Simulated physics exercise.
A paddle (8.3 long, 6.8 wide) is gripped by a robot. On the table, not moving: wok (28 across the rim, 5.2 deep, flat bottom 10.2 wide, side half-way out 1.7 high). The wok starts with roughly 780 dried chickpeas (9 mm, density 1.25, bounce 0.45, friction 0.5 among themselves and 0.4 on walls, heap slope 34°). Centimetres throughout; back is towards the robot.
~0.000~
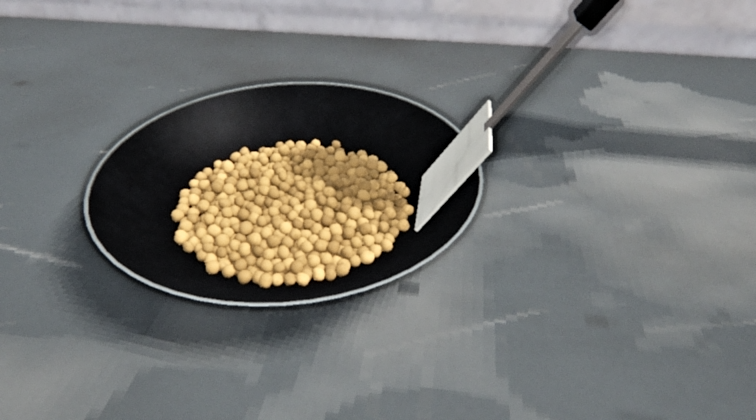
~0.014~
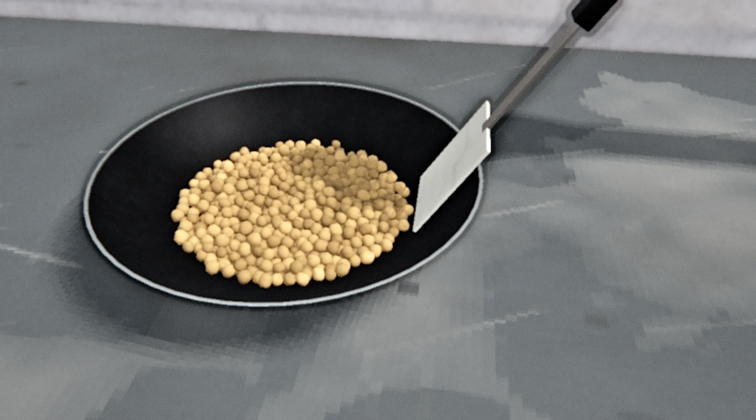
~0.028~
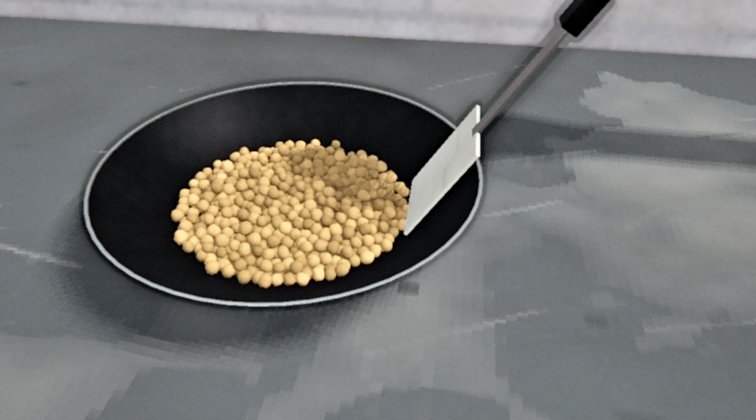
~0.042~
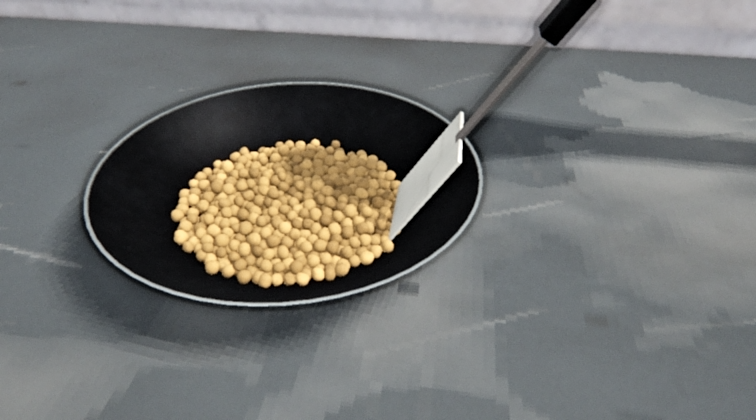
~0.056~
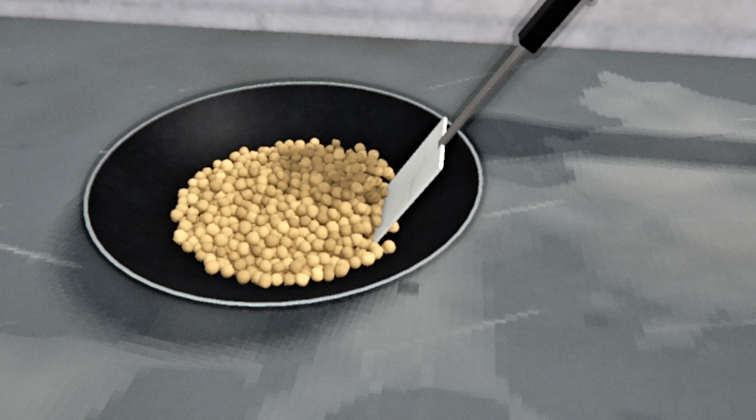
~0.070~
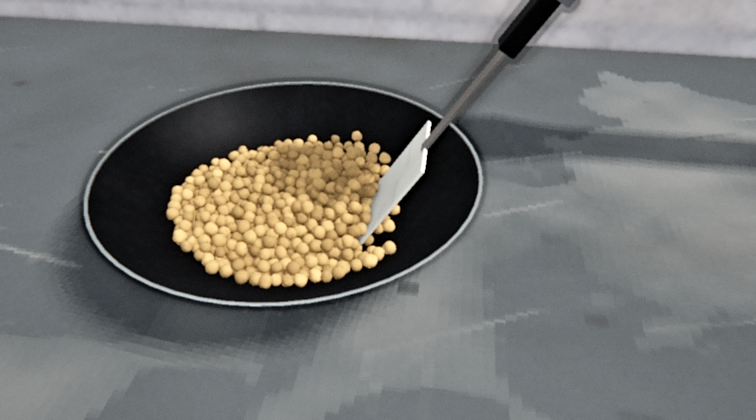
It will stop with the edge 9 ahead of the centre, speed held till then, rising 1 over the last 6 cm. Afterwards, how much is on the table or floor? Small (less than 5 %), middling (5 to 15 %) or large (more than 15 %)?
Share on the table or floor: Large (more than 15 %).
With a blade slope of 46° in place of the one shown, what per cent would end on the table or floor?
Then about 20 per cent.
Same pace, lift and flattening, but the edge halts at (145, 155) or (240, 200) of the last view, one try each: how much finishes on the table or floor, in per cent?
About 30 and 0 per cent.
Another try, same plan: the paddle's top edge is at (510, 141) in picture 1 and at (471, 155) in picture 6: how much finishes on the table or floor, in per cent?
Some 10 per cent.
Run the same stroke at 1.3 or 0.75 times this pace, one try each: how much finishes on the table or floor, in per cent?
About 35 and 15 per cent.
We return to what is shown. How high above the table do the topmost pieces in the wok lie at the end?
About 5.5 cm.
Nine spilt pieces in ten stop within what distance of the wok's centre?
About 35 cm.
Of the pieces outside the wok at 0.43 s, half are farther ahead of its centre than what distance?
Roughly 20 cm.
After 0.13 s, sloping 58°, highest piece 5 above the table; 775 in the wok.
After 0.20 s, sloping 58°, highest piece 6 above the table; 775 in the wok.
After 0.43 s, sloping 58°, highest piece 6 above the table; 593 in the wok, 175 on the table or floor, 7 on the blade or in flight.
After 1.48 s, sloping 58°, highest piece 5 above the table; 593 in the wok, 182 on the table or floor.
In the end, 593 in the wok, 182 on the table or floor. That is 23 % on the table or floor.
